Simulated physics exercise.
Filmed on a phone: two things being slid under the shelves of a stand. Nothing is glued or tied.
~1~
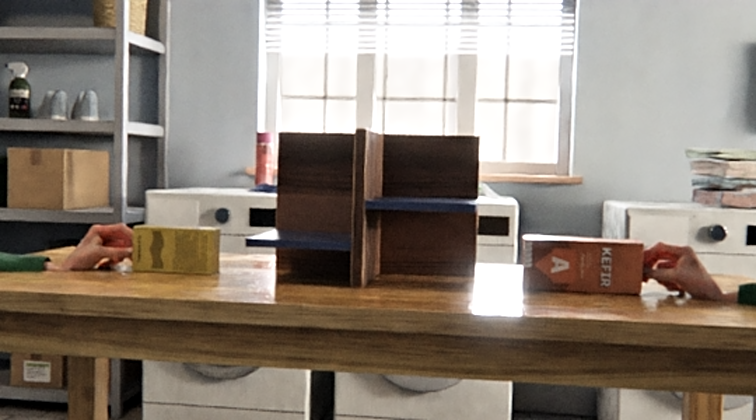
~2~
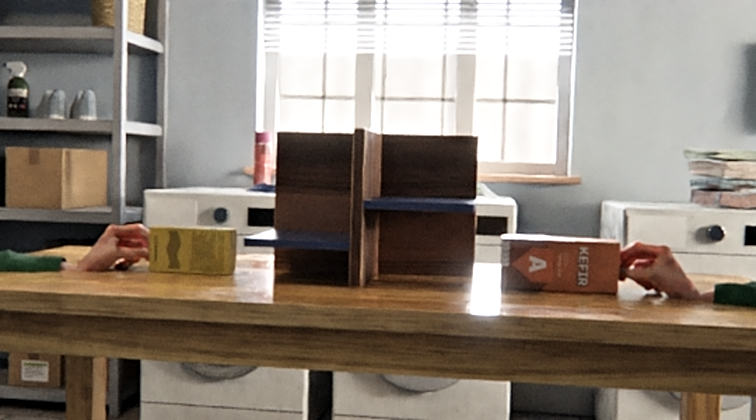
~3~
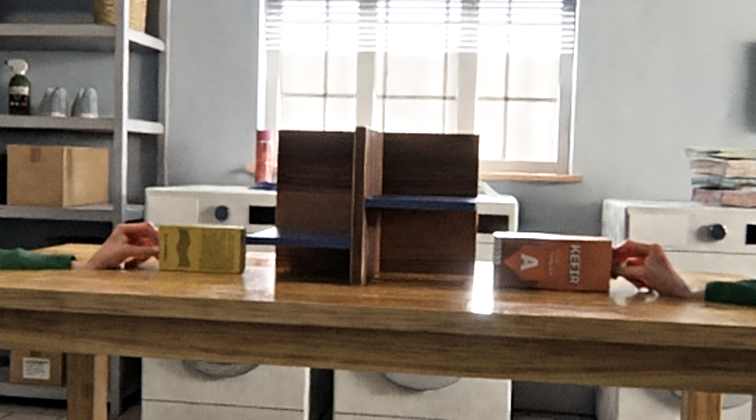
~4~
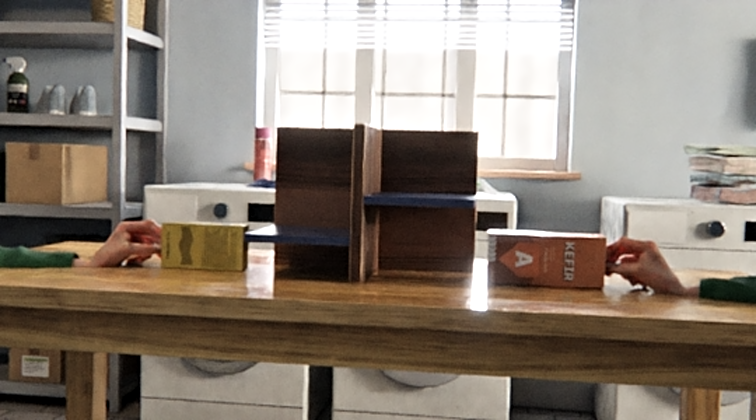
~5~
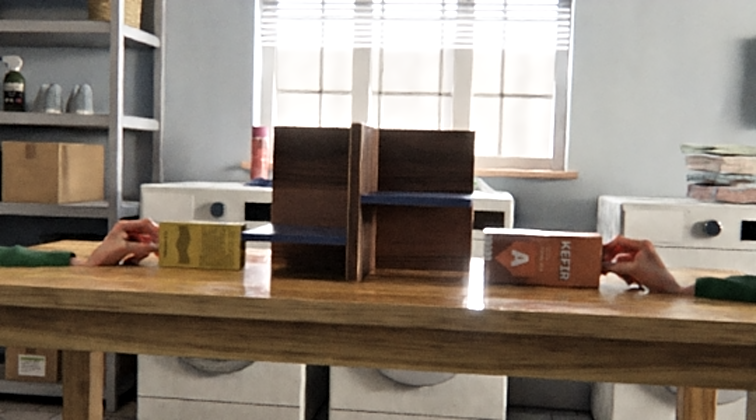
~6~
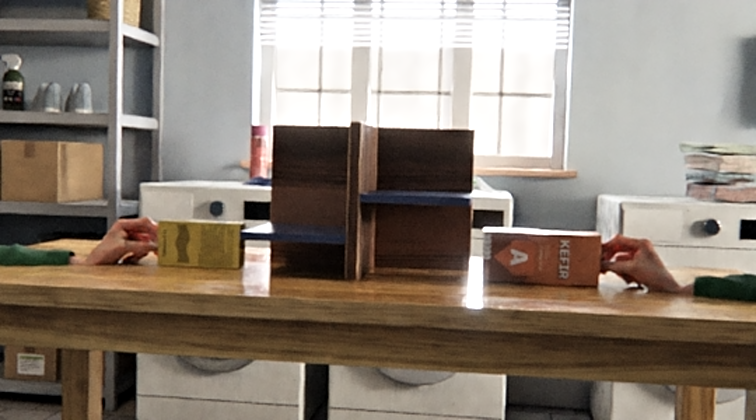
In a laundry room, two hands sliding a yellow packet and an orange carton inward toward a shelved stand, then barely moving.
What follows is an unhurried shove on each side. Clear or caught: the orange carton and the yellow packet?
The orange carton goes under, the yellow packet stops at the shelf.
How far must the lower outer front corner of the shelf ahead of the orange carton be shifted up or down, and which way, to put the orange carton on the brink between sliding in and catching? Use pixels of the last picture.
A shift of 28 pixels, going down.
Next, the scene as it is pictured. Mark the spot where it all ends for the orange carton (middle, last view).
Roughly at (431, 252).
Then, 0.36 s later than the last frame, orange carton sliding up to the opening near (516, 256); yellow packet stopped at the opening near (214, 244).
Then, 0.72 s later than the last frame, orange carton part of the way in near (472, 254); yellow packet stopped at the opening near (214, 244).
When it is over, the orange carton slides in, near (431, 252); the yellow packet catches on the edge, near (214, 244).
